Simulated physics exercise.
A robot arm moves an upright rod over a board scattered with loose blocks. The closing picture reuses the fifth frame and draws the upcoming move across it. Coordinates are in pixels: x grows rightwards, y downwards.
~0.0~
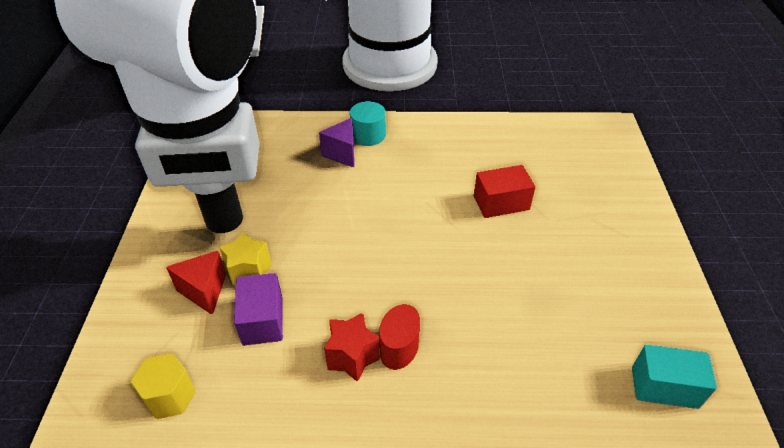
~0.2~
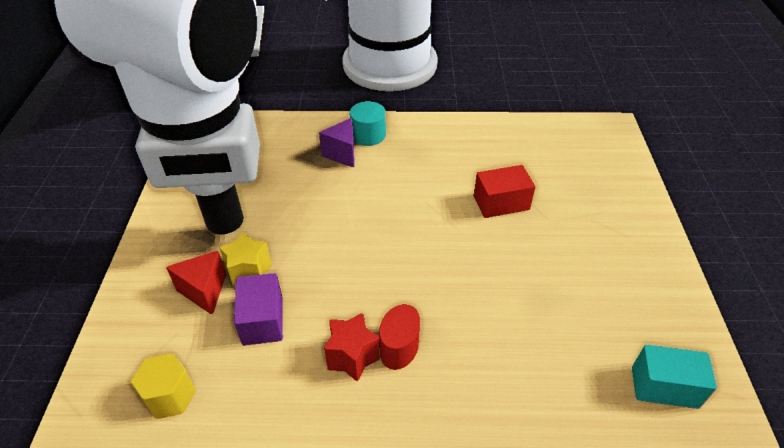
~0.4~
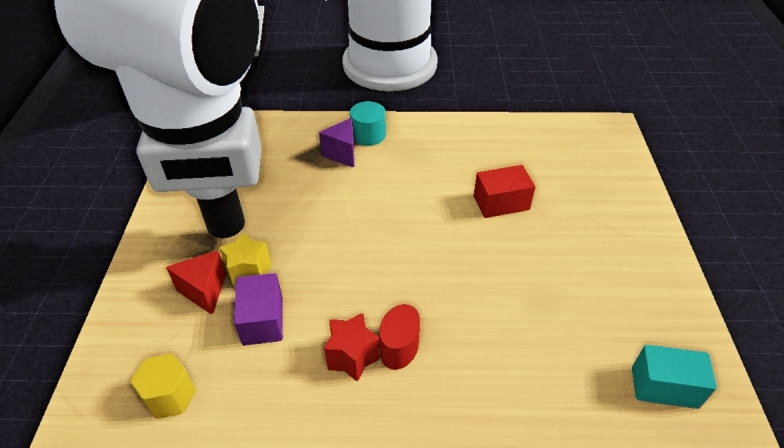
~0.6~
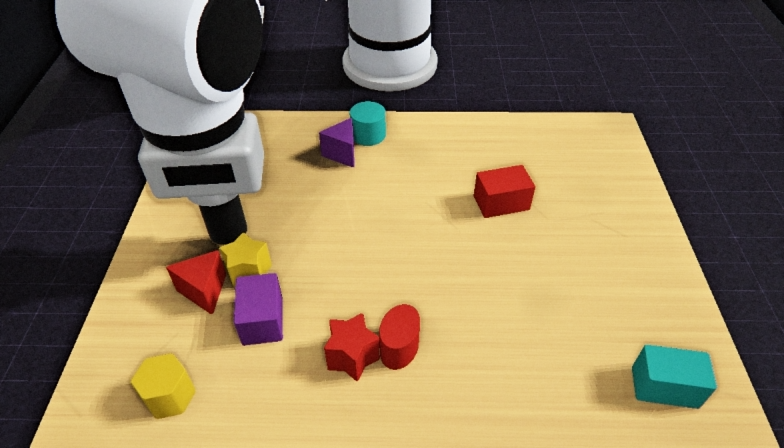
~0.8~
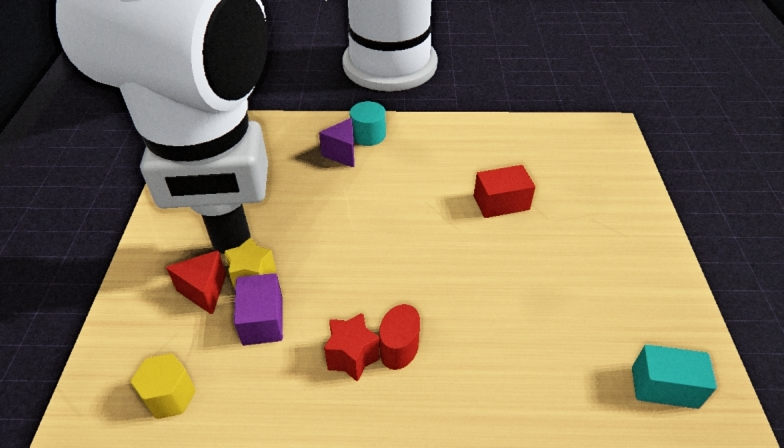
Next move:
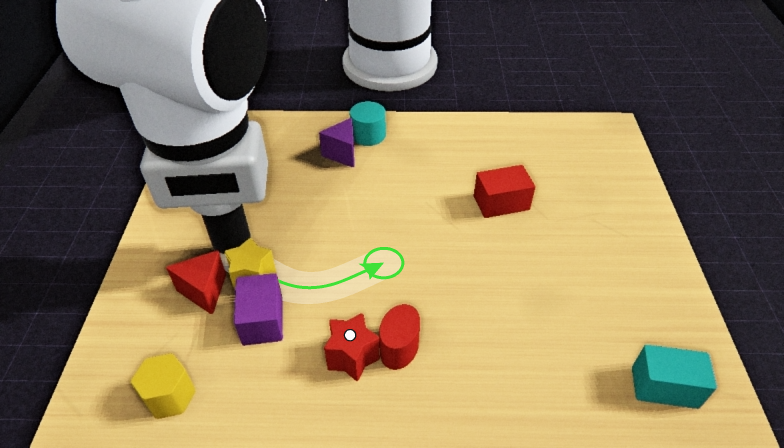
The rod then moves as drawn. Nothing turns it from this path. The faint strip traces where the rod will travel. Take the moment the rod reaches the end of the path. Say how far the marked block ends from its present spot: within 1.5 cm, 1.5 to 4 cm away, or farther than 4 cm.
It will fall in the lowest band, under 1.5 cm.
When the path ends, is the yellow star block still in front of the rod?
That would be a no.
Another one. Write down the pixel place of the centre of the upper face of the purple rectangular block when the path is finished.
Final place: (271, 337).
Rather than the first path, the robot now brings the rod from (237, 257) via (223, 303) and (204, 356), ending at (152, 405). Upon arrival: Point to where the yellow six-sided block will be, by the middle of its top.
I'd place it at (110, 429), taking the centre of its top.
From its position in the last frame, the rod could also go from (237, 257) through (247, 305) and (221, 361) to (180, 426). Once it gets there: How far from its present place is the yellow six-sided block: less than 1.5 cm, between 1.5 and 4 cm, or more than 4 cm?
It travels between 1.5 and 4 cm.
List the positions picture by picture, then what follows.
Rod tip (225, 220); block tops, yellow star block (243, 250); purple rectangular block (256, 297); red star block (350, 335); red elliptical block (400, 325), in the first picture.
Rod (225, 221); blocks unchanged, in the second picture.
Rod (226, 225); blocks unchanged, in the third picture.
Rod (228, 231); blocks unchanged, in the fourth picture.
Rod (232, 240); yellow star block (247, 256); purple rectangular block (256, 297); red star block (350, 335); red elliptical block (400, 325), in the fifth picture.
Path on the board, from (237, 257) over (279, 281) and (333, 284) to (384, 263); the dot is on the red star block.
On the path given first. One third of the way, rod (275, 264); yellow star block (285, 287), turned 20° clockwise; purple rectangular block (270, 330), turned 35° clockwise.
Two thirds of the way, rod (331, 267); yellow star block (301, 296), turned 45° clockwise; purple rectangular block (271, 337), turned 45° clockwise.
At the end, rod (383, 246); yellow star block (301, 296), turned 45° clockwise; purple rectangular block (271, 337), turned 45° clockwise; red star block in place; red elliptical block in place.
